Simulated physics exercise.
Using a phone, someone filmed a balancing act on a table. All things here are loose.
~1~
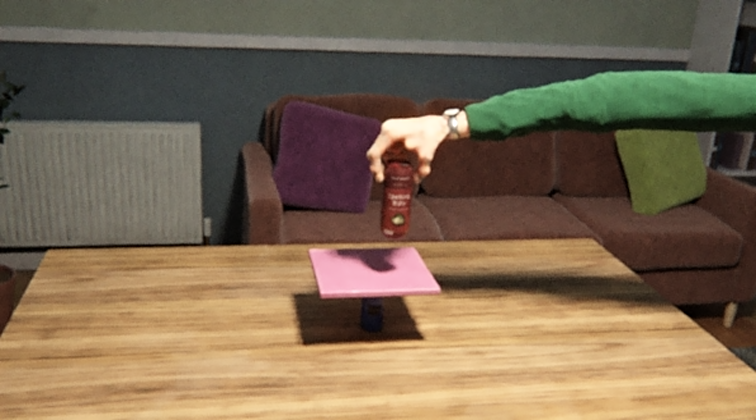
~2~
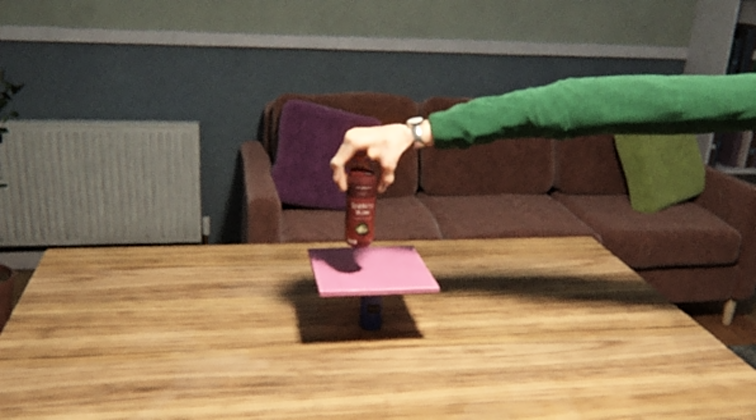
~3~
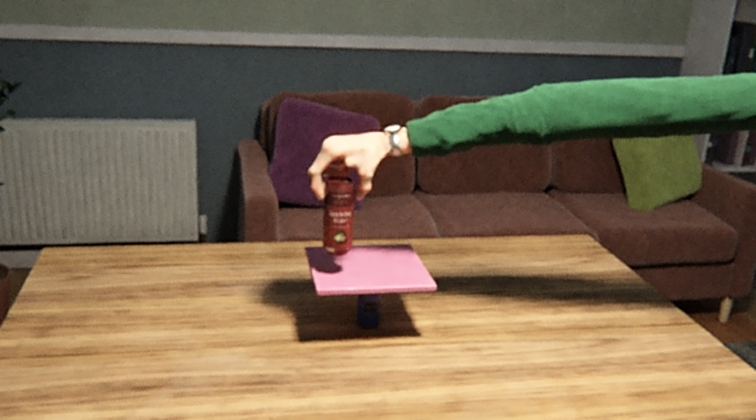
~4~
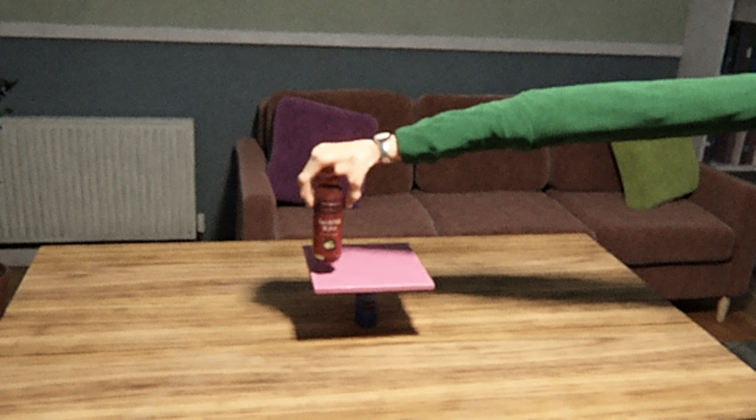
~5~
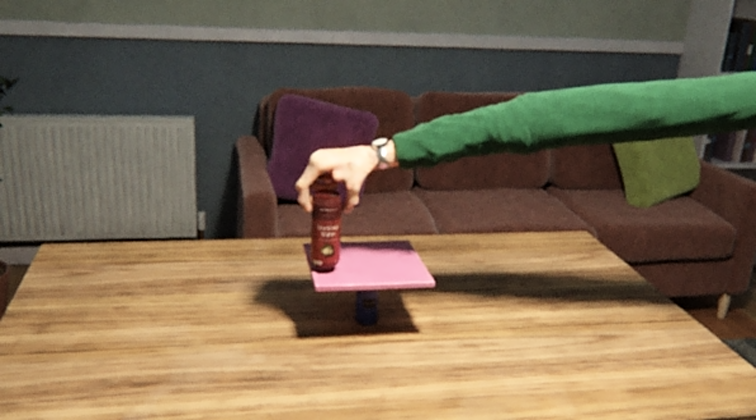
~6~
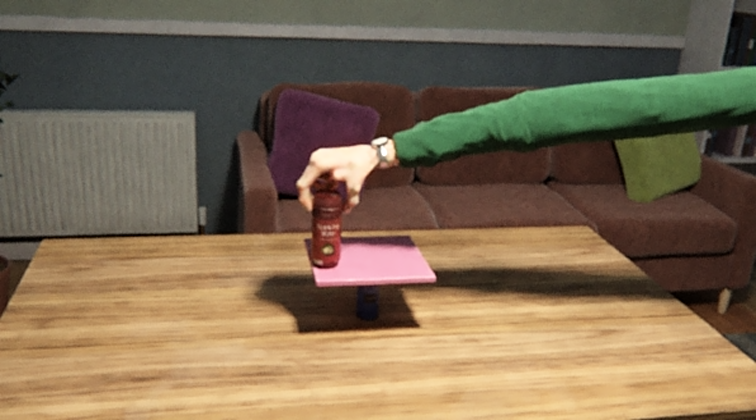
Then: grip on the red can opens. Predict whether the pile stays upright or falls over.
The stack fails to support it.
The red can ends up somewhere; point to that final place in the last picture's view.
It ends near (276, 322).
Then, 0.30 s after the last picture, red can now fallen; pink lid tipped 52° from how it was.
Then, 0.50 s after the last picture, pink lid on its side.
Then, 1.30 s after the last picture, pink lid now fallen.
At rest, fallen, red can and pink lid; blue shaker in place. Seen from the same camera at the end, red can near (277, 322). The stack loses its balance.
